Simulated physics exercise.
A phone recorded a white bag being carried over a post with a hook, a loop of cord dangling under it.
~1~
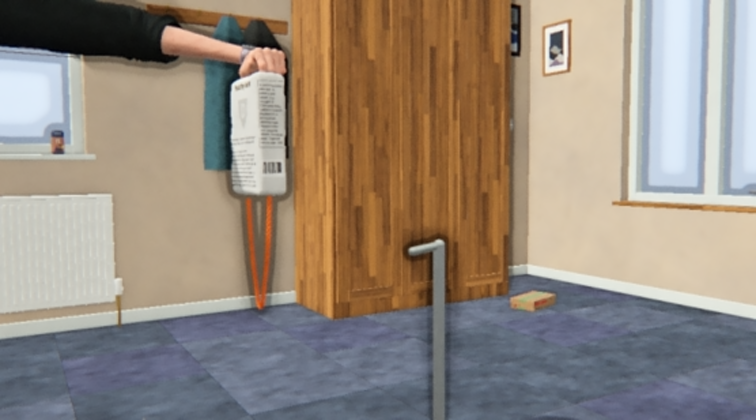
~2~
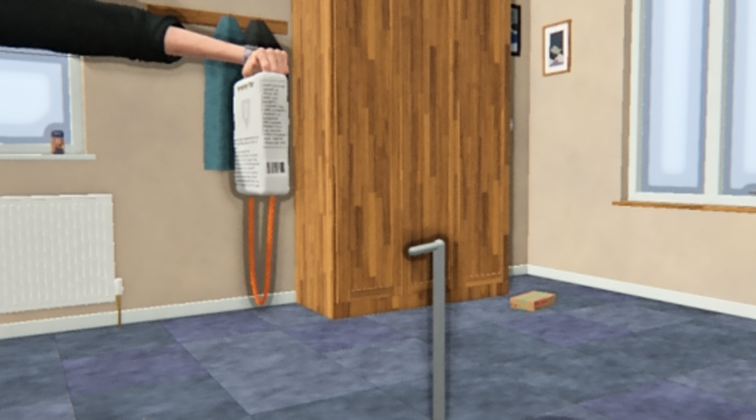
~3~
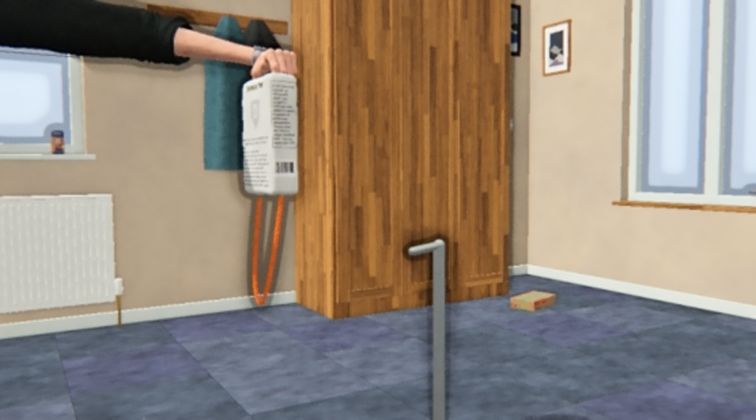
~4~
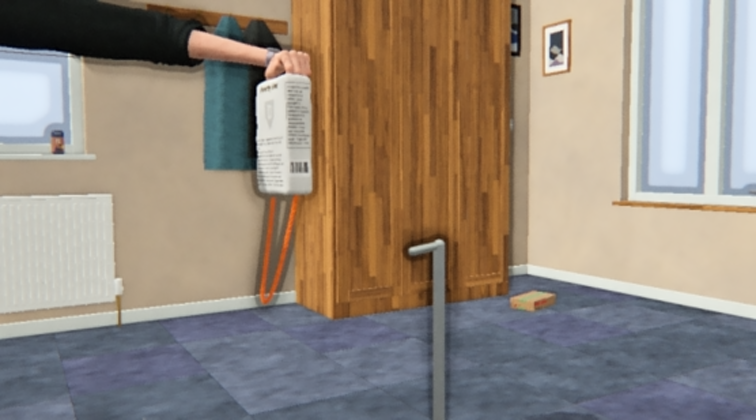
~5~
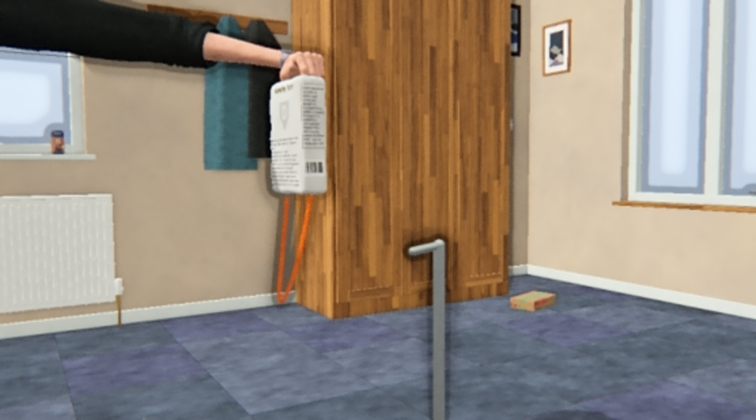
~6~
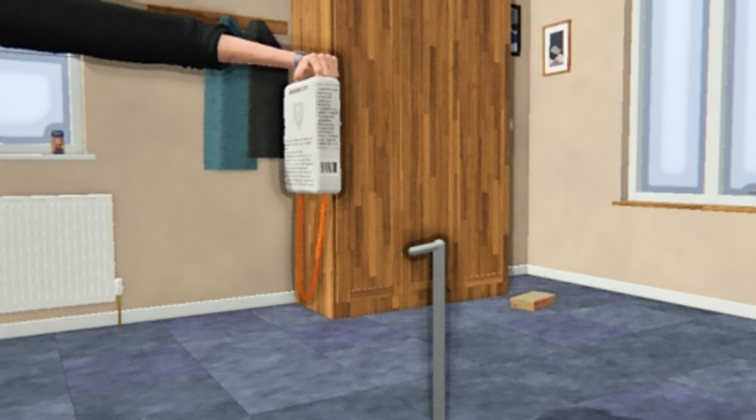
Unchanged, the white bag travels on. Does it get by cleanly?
No - I expect it will get hung up at the post.
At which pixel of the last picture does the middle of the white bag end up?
Centre pixel at rest: (491, 142).
Then, 0.56 s past the final frame, bag nearing the post near (372, 139).
Then, 1.26 s past the final frame, bag over the post near (439, 141).
When it is over, bag past the post near (492, 142); loop tight round the post, hand stopped. The white bag gets caught.
